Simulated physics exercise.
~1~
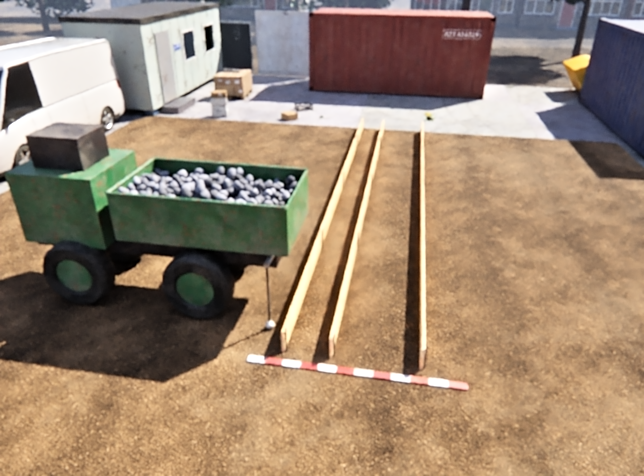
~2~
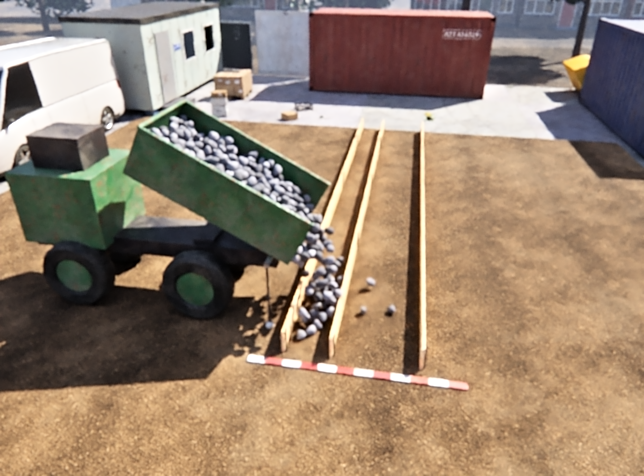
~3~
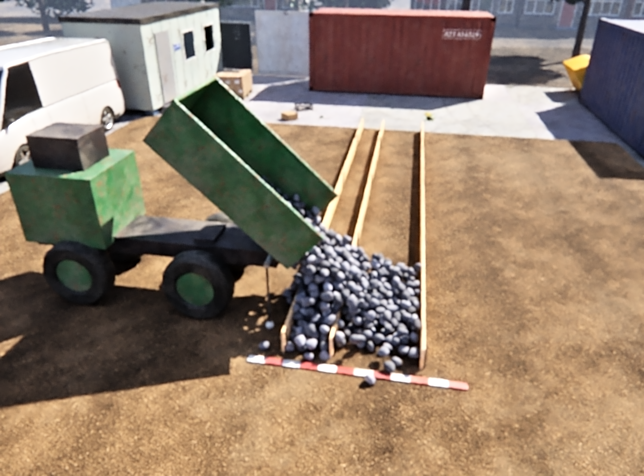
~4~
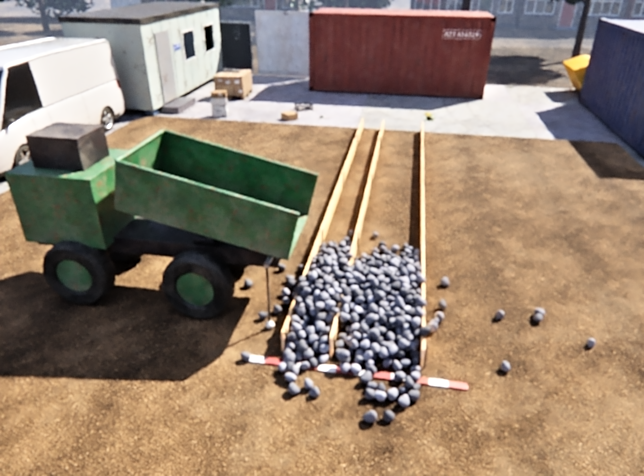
A green dump truck loaded with grey cobbles stands at the left of a brown dirt yard, seen from above and to one side. Three long wooden planks stretch away beside it, with a red and white staff across their near ends, and a white van, a pale cabin and a red container stand behind. The truck's body tilts up steeply, and stones pour over the planks, filling the near bay and then the far one. The emptied body lowers most of the way, leaving a broad heap across both bays, partly covering the staff, with a few strays to the right.
